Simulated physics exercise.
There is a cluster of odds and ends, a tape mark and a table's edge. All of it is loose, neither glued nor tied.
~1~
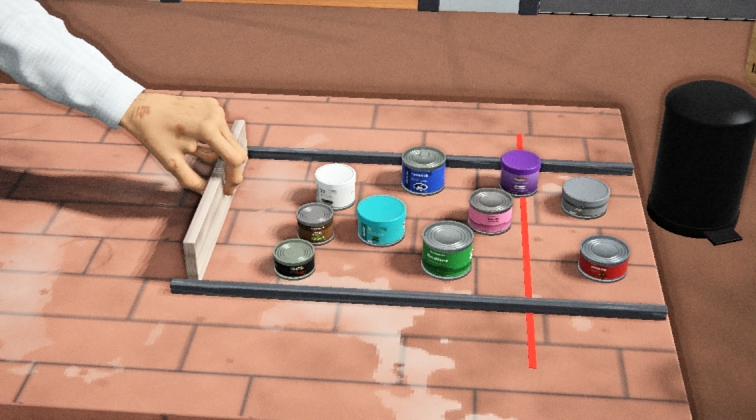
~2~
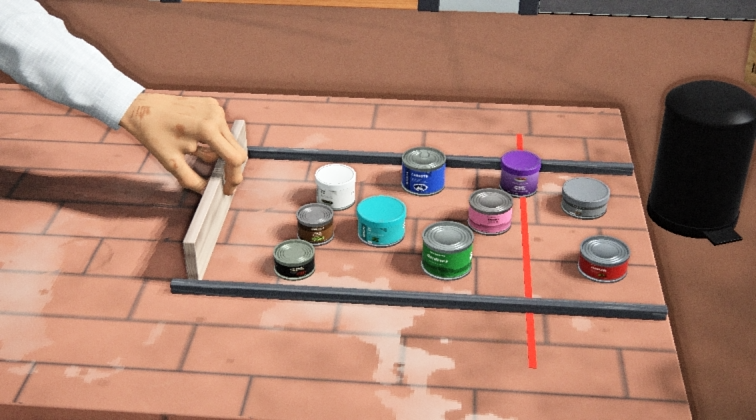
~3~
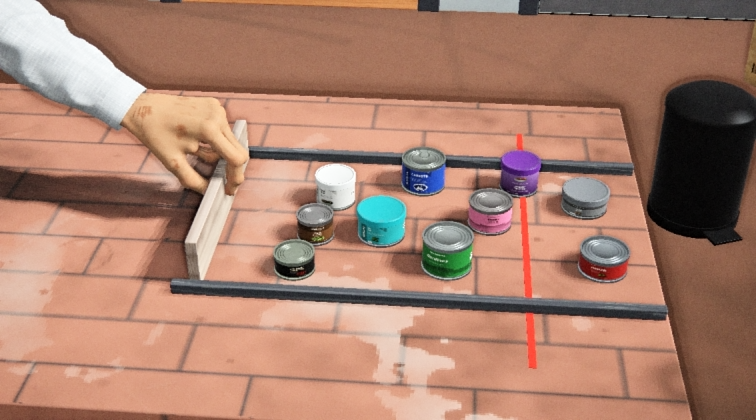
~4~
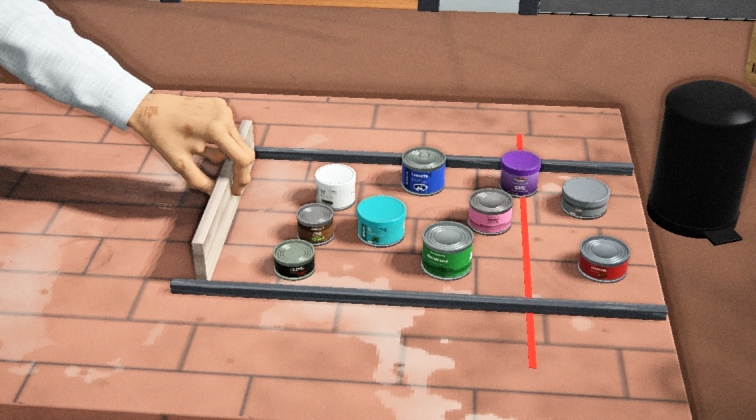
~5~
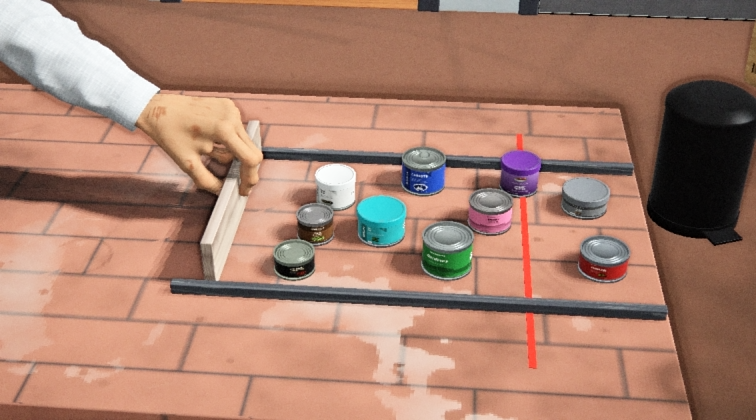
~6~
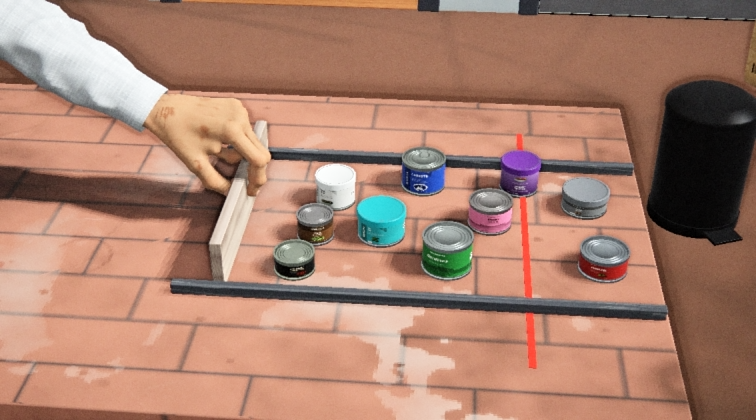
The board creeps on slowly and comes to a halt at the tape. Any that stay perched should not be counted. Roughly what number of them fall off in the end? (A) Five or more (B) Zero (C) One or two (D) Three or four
Zero.
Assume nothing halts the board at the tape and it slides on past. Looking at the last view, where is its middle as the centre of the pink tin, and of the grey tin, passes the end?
First it's close to (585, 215), next close to (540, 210).
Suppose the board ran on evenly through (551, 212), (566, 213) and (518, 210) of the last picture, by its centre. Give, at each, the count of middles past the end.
Counts per position: 1 / 2 / 0.
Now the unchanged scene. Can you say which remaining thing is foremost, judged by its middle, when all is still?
Nearest at the end: The grey tin.
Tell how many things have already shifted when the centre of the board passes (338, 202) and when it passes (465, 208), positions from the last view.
At the first place 4, at the second 8.
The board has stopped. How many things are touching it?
So the total is 4.
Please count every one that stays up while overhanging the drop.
The total here is 1.
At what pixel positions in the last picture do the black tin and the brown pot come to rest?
Listed as asked: First (550, 286), and then (545, 241).
A little later, none off yet; red pot at rest near (604, 259); grey tin at rest near (585, 198); purple pot at rest near (520, 174).
When it is over, the number that fall off is zero.
